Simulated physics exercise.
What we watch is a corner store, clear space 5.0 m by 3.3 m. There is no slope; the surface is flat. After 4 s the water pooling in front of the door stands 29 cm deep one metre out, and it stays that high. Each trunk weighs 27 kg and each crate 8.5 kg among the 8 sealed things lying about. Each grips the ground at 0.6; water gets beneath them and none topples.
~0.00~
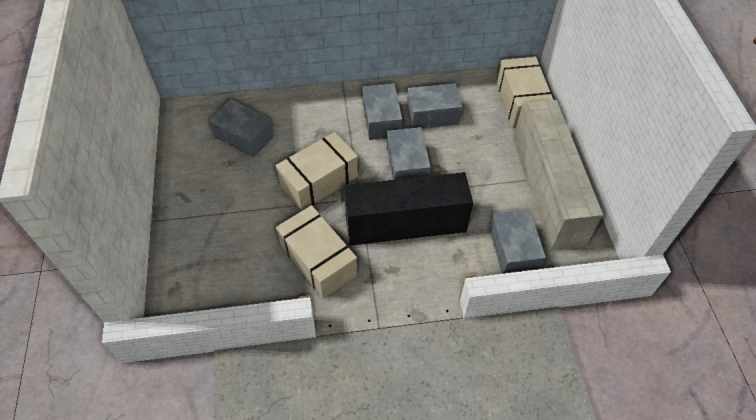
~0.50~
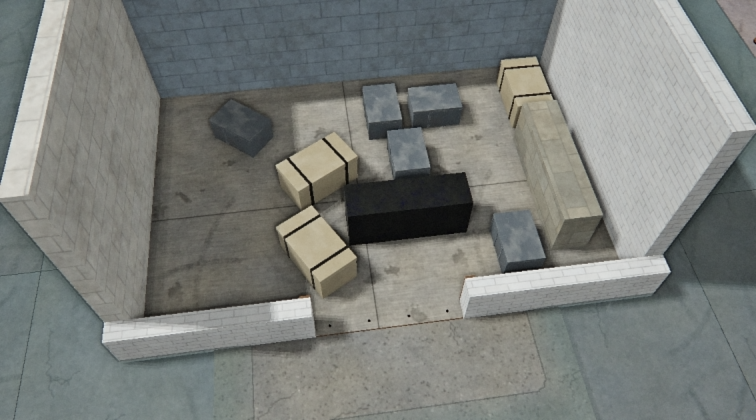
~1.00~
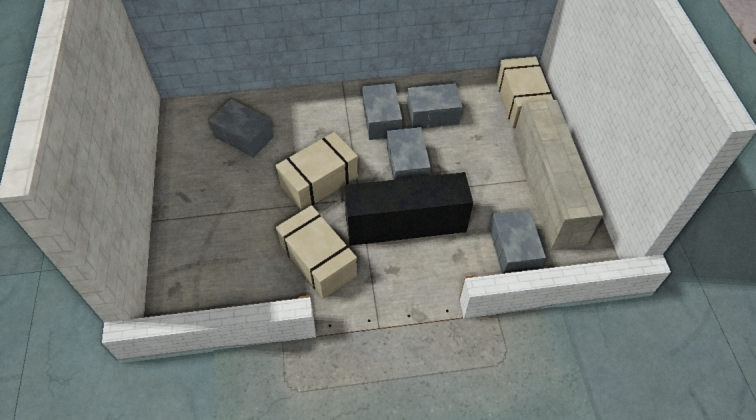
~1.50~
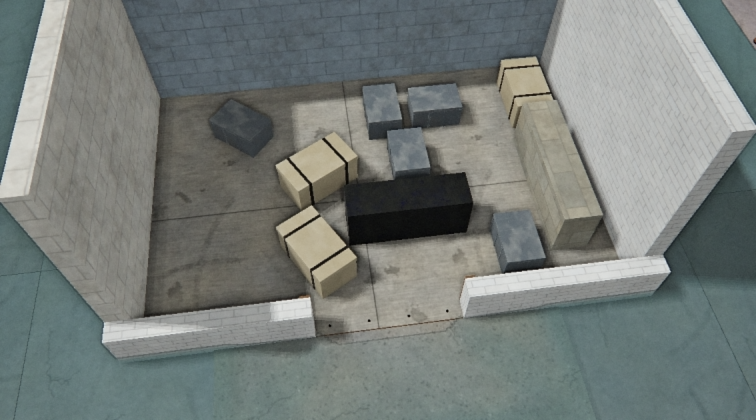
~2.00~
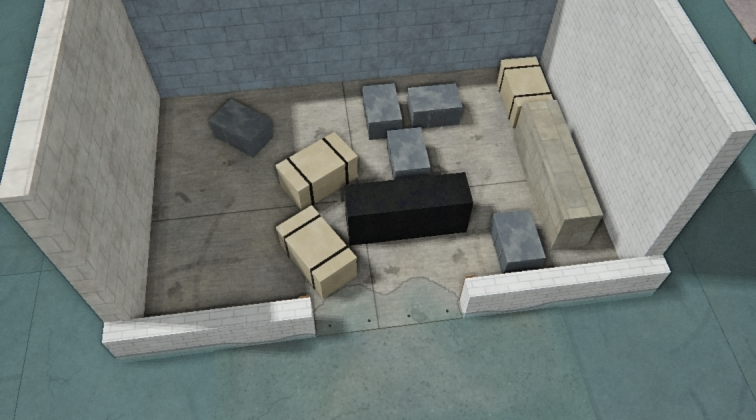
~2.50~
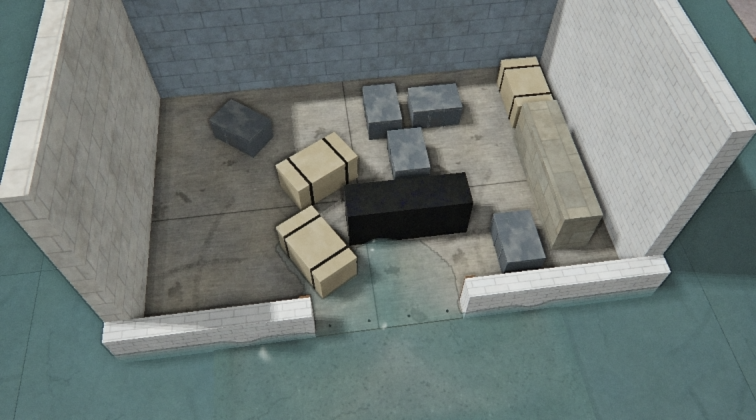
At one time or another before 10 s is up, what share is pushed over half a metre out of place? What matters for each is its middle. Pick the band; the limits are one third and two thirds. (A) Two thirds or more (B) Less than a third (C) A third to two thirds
Two thirds or more.
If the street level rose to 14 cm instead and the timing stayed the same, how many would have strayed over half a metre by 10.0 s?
Count: 2.
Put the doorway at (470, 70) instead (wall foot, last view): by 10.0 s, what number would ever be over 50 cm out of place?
In that case the number is 7.
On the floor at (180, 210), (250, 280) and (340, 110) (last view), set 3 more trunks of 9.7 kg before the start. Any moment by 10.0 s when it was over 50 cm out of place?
In the same order as the question: Not as far, farther, farther.
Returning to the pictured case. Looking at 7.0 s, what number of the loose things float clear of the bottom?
I get 3.
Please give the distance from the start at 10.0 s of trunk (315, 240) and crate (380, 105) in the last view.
One is off by 150 cm, the other by 100 cm, in the order asked.
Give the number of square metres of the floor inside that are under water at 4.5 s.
About 6.0 m2.
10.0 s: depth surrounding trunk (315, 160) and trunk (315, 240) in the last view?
8 and 15 cm.
After 3.5 s 0 of 8 are over 50 cm from their spots; 0 afloat.
After 4.5 s 1 of 8 are over 50 cm from their spots; 1 afloat.
After 7.0 s 2 of 8 are over 50 cm from their spots; 3 afloat.
After 10.0 s 6 of 8 are over 50 cm from their spots, and 7 have been at some point; 8 afloat.
